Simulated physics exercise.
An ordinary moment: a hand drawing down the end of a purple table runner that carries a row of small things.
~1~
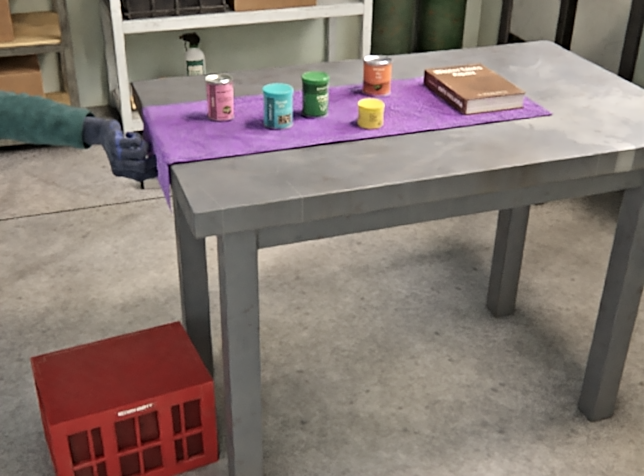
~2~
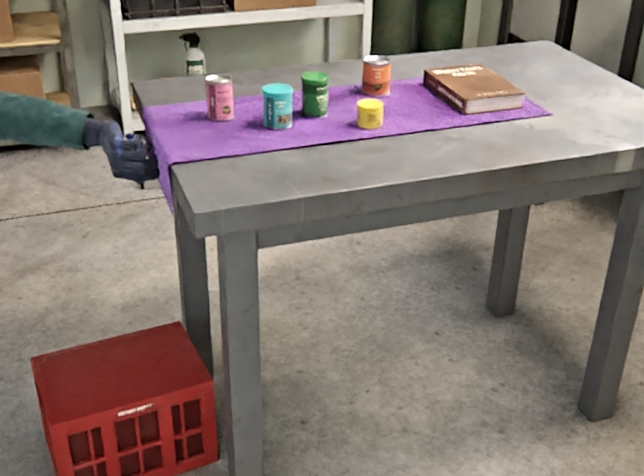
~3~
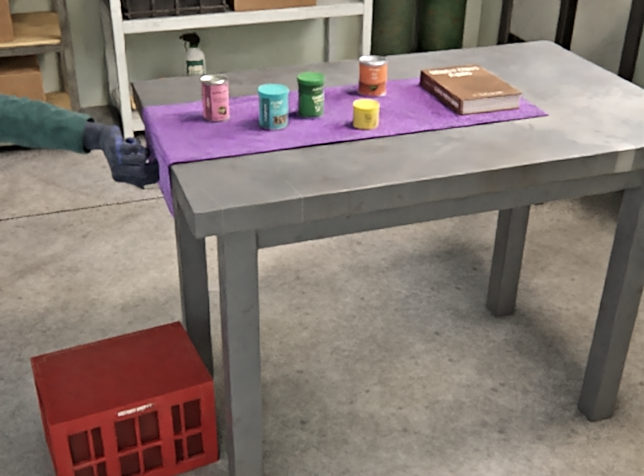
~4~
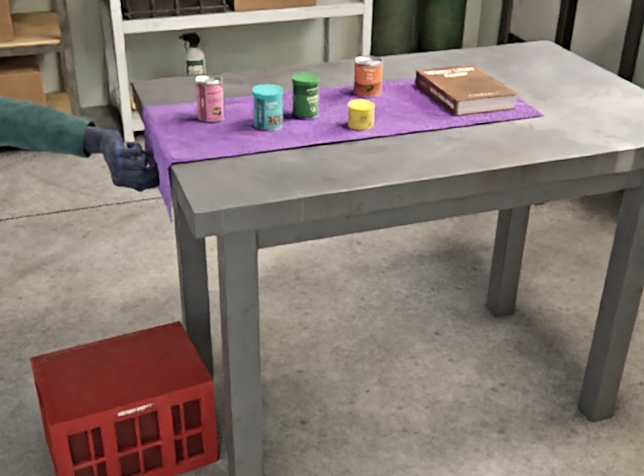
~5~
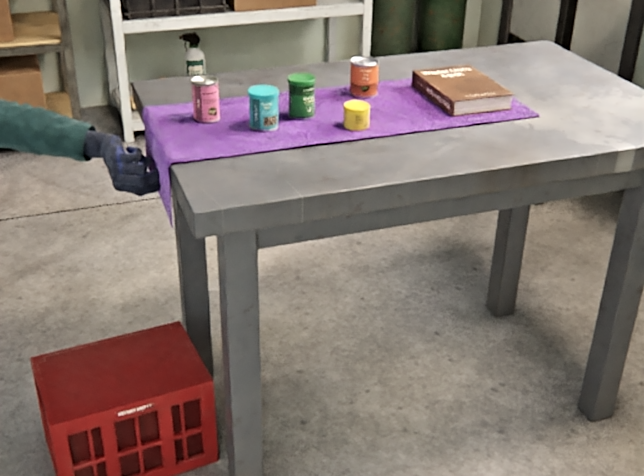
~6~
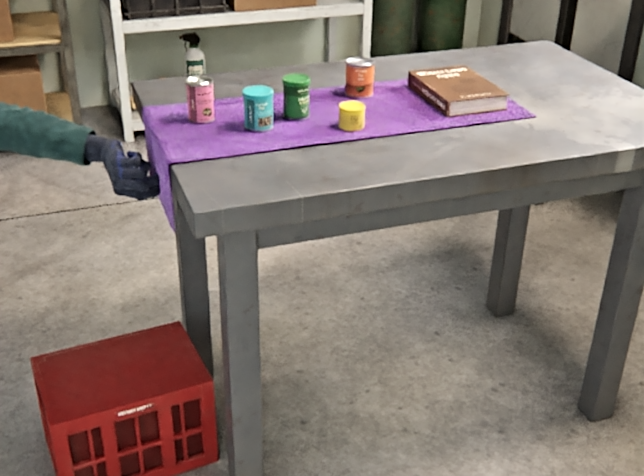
In a workshop, a gloved hand at the left of a grey table slowly drew a purple runner down over the edge, and the cans, yellow pot and brown book on it shifted slightly left.
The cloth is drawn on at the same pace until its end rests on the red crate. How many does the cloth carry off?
The count of fallen things is four.
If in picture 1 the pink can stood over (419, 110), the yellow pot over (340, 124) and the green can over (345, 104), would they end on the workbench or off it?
The pink can remains up; the yellow pot tumbles off; the green can drops off.
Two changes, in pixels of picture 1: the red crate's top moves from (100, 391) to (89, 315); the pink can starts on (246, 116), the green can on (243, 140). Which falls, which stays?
The pink can drops off, the green can drops off.
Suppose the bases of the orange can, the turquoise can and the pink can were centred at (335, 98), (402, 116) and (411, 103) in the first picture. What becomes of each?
The orange can comes down, the turquoise can stays on, the pink can does not fall.
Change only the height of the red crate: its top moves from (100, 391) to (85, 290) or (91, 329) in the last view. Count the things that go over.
It would be 1 and 2.
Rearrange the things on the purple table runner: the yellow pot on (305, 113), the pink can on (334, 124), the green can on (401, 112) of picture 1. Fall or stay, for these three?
The yellow pot comes down, the pink can is carried off, the green can holds on.
Soon after, hem near (163, 263); pink can gone.
After that, hem near (166, 330); pink can, turquoise can and green can gone.
In the end, hem on the crate; pink can, turquoise can, green can and yellow pot gone. It carries off four.
